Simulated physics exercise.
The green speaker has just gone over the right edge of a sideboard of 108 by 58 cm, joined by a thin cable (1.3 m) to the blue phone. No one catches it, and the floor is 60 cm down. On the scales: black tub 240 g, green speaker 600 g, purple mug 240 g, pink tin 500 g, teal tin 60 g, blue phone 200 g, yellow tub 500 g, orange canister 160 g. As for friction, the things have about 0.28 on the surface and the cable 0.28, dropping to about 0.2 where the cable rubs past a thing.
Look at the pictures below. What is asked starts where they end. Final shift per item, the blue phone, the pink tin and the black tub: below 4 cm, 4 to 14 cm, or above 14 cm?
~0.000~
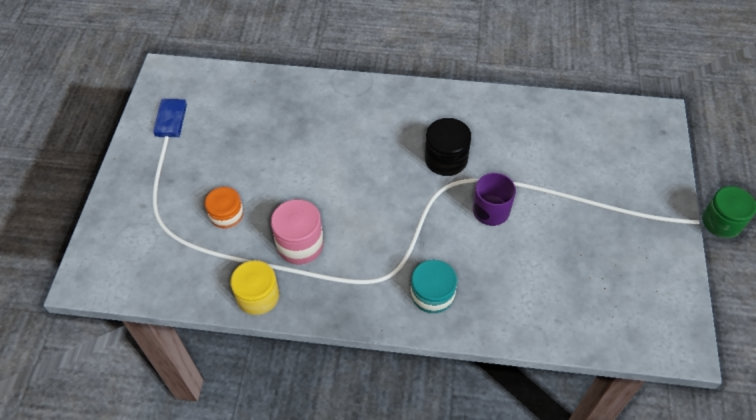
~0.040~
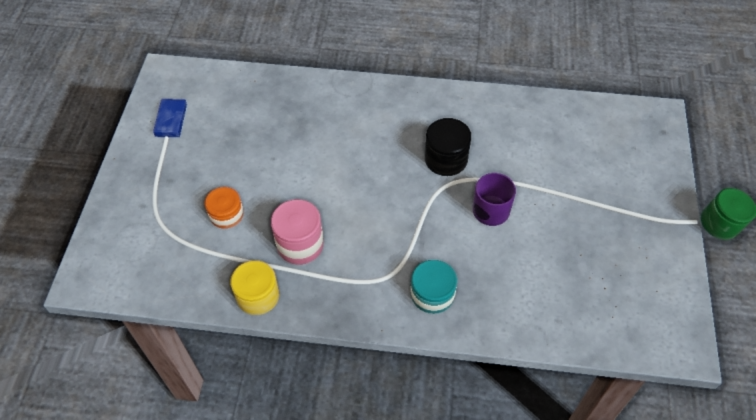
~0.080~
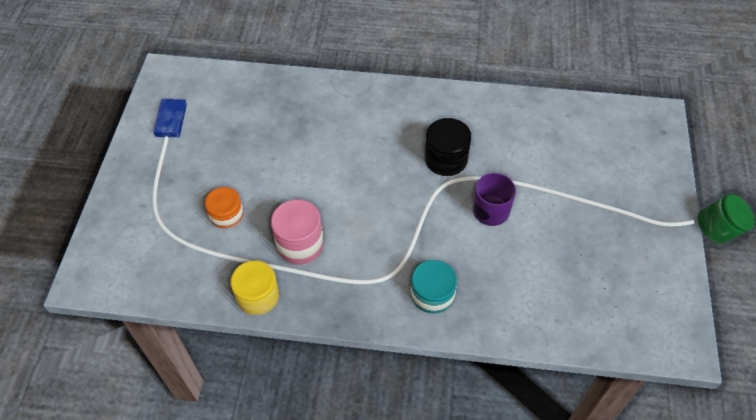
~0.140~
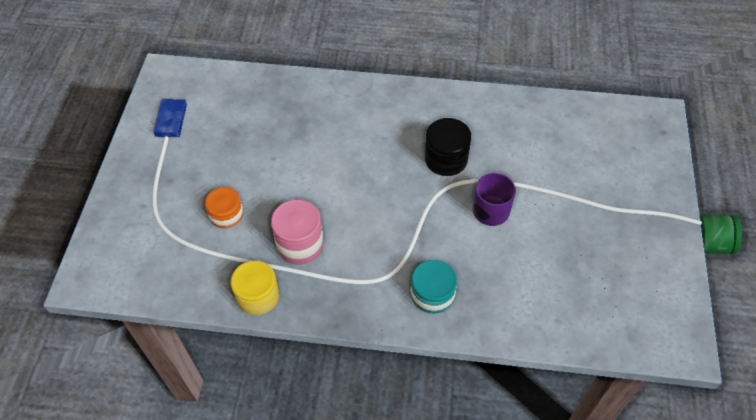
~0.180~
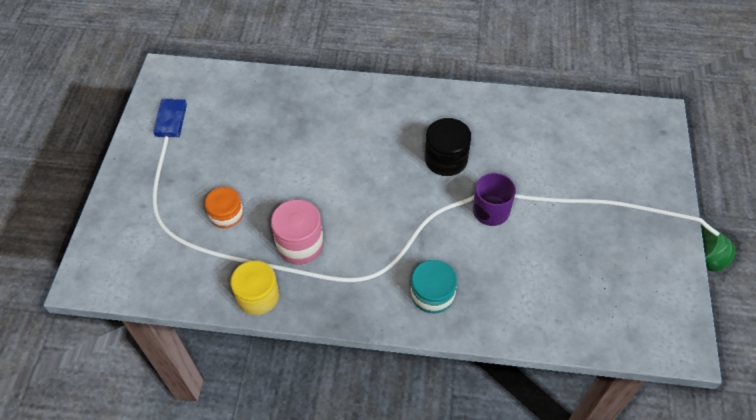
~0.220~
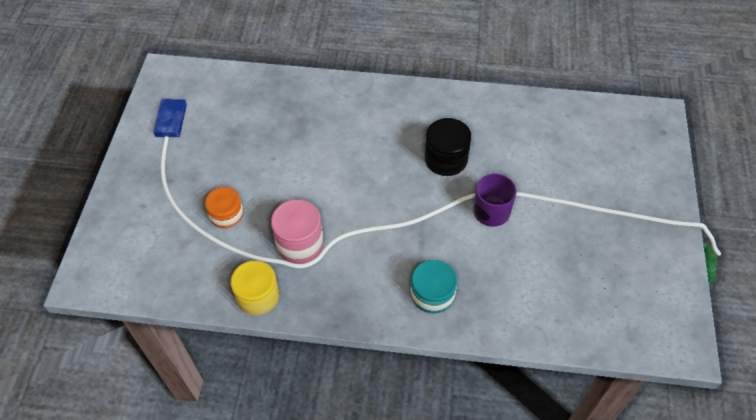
Blue phone above 14 cm, pink tin 4 to 14 cm, black tub below 4 cm.
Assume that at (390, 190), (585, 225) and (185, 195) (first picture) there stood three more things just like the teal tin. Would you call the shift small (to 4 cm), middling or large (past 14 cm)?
In that order we get a slight shift, a moderate shift and a big shift.
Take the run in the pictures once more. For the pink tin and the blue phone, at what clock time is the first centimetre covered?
The pink tin at 0.32 seconds and the blue phone at 0.28 seconds.
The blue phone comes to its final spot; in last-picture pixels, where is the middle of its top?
Around (417, 340).
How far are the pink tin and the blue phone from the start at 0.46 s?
At that time the pink tin has gone 6 cm and the blue phone 20 cm.
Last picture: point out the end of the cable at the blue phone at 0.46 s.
Close to (240, 209) in the last picture.
After 0.5 s, the cable's tail end at (240, 209); blue phone 22 cm off its start, pink tin 6 cm off its start, orange canister 12 cm off its start.
After 0.7 s, the cable's tail end at (371, 328); blue phone 54 cm off its start, pink tin 8 cm off its start, orange canister 15 cm off its start.
After 1.0 s, the cable's tail end at (441, 355); blue phone 65 cm off its start at (417, 336), pink tin 8 cm off its start at (314, 181), orange canister 15 cm off its start at (300, 160).
After 1.2 s, the cable's tail end at (441, 356); blue phone 65 cm off its start, pink tin 8 cm off its start, orange canister 15 cm off its start.
After 2.4 s, the cable's tail end at (441, 356); blue phone 65 cm off its start at (417, 340), pink tin 8 cm off its start at (314, 181), black tub 0 cm off its start at (449, 134), orange canister 15 cm off its start at (300, 160).
